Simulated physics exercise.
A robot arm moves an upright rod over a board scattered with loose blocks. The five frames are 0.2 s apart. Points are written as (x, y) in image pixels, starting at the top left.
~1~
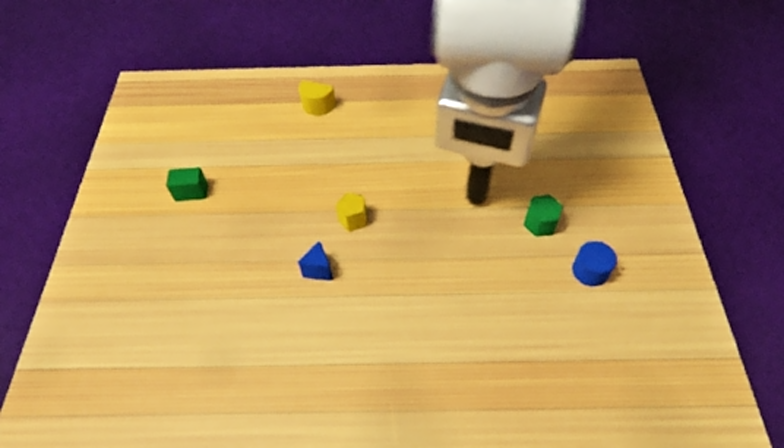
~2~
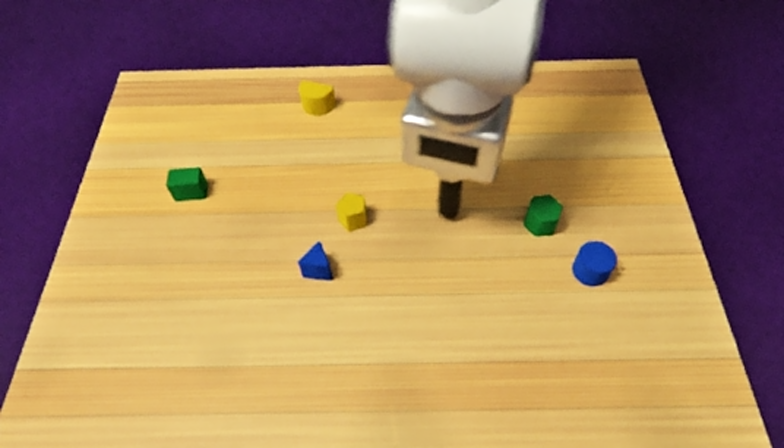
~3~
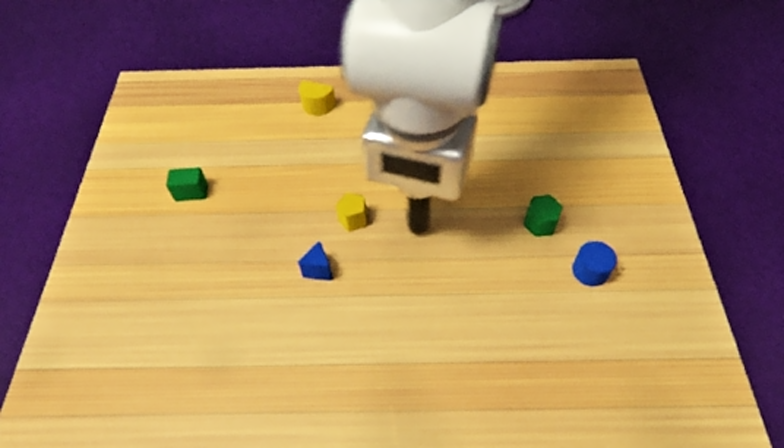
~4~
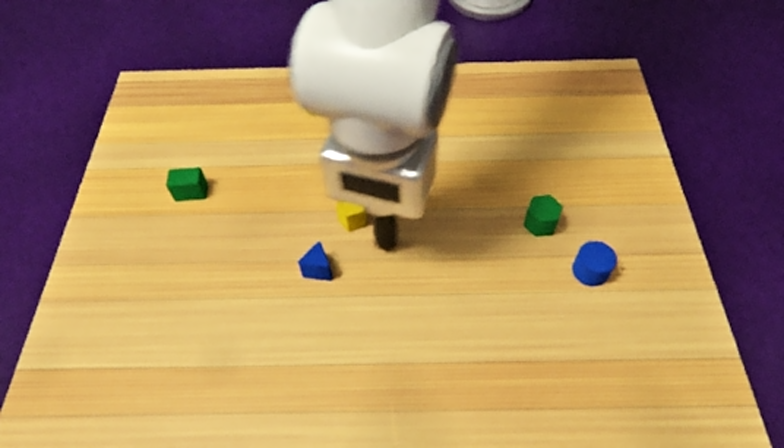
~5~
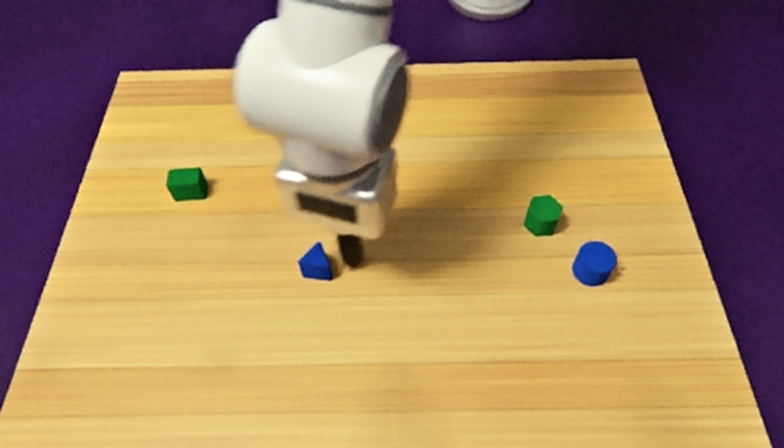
On a wooden board scattered with small yellow, green and blue blocks, a robot arm moved its dark upright rod left and toward the viewer, passing the yellow pentagon and coming close beside the blue three-sided block.
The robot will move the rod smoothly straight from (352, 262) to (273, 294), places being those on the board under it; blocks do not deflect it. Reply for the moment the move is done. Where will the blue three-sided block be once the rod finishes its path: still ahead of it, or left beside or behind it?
The rod no longer has it in front.
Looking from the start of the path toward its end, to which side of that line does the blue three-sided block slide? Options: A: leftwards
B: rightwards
B
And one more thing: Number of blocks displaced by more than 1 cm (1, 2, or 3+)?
My best guess is that a single block moves over 1 cm.
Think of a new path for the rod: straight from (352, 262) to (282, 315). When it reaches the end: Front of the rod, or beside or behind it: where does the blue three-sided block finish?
Left aside or behind.
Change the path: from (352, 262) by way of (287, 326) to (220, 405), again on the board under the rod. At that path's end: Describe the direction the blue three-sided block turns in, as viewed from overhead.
It ends up turned clockwise.
What follows on the original path. Halfway along, rod at (312, 275); blue three-sided block at (287, 261), turned 40° clockwise.
At the end, rod at (272, 291); blue three-sided block at (259, 263), turned 80° clockwise; yellow pentagon not moved.
